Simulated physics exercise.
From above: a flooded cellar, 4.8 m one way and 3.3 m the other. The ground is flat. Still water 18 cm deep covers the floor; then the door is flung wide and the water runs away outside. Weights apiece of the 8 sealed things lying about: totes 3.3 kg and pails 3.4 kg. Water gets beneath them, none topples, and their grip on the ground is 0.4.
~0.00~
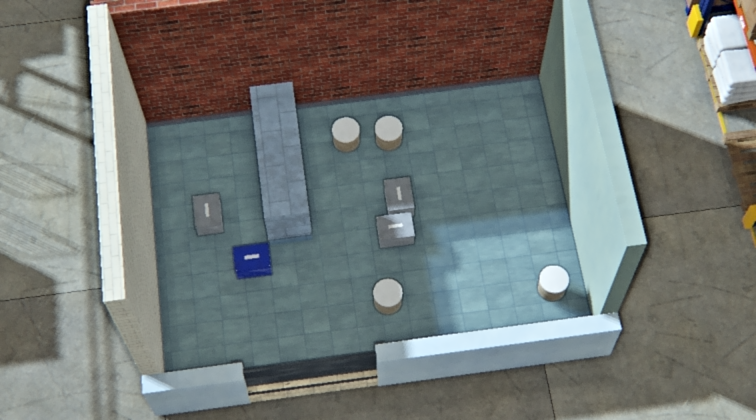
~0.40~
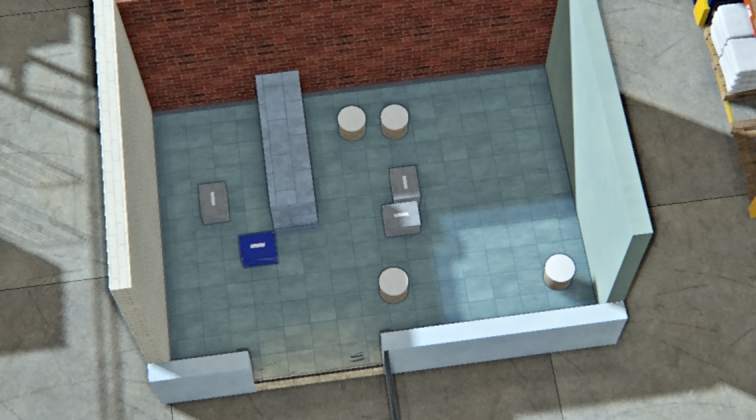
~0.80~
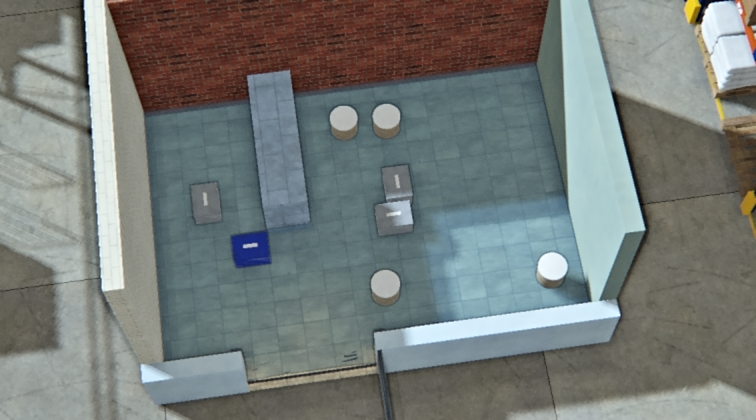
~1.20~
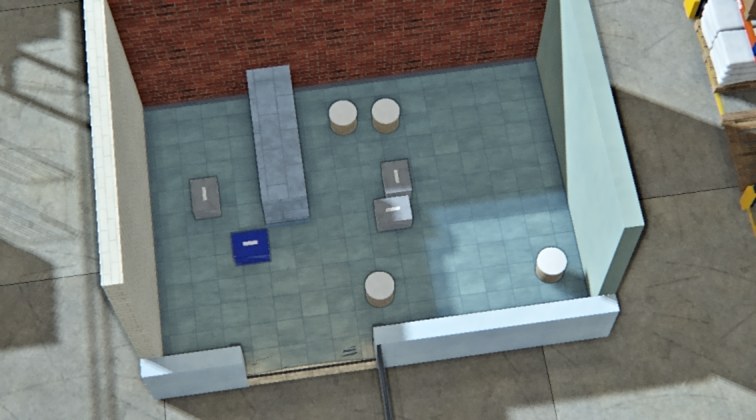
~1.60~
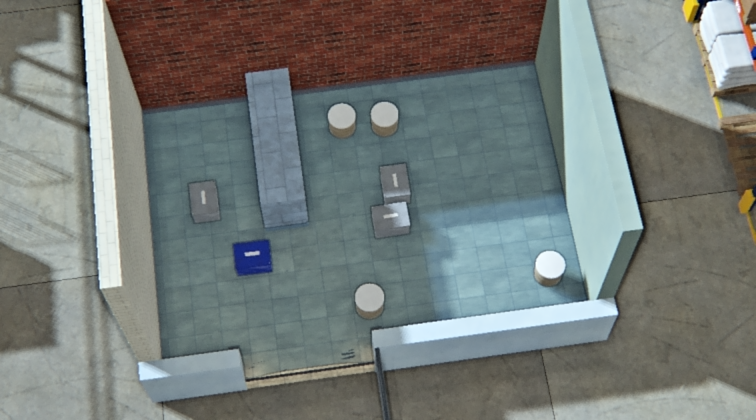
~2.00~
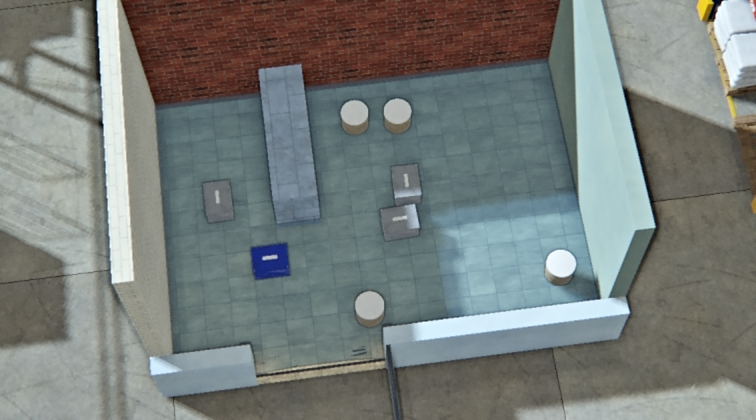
A blue tote shifts slightly on the flooded floor after a pail near the doorway moves left.
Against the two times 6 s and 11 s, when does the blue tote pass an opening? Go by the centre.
It leaves before the first time.
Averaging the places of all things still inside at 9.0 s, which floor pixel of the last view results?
Near (355, 255).
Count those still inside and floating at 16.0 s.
3 of them.
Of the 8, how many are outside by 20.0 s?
I count 5.
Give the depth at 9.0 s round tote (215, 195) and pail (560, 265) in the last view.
Roughly 12 and 12 cm.
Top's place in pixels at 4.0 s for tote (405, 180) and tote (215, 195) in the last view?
Around (389, 210) and (222, 240).
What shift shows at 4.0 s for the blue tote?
Roughly 80 cm by then.
After 4.0 s the blue tote is near (276, 313), 0.9 m from its start, afloat; 1 of 8 are out; 7 afloat.
After 9.0 s the blue tote has gone out (at 4.8 s); 3 of 8 are out; 5 afloat.
After 16.0 s the blue tote has gone out (at 4.8 s); 5 of 8 are out; 3 afloat.
After 20.0 s the blue tote has gone out (at 4.8 s); 5 of 8 are out; 3 afloat.
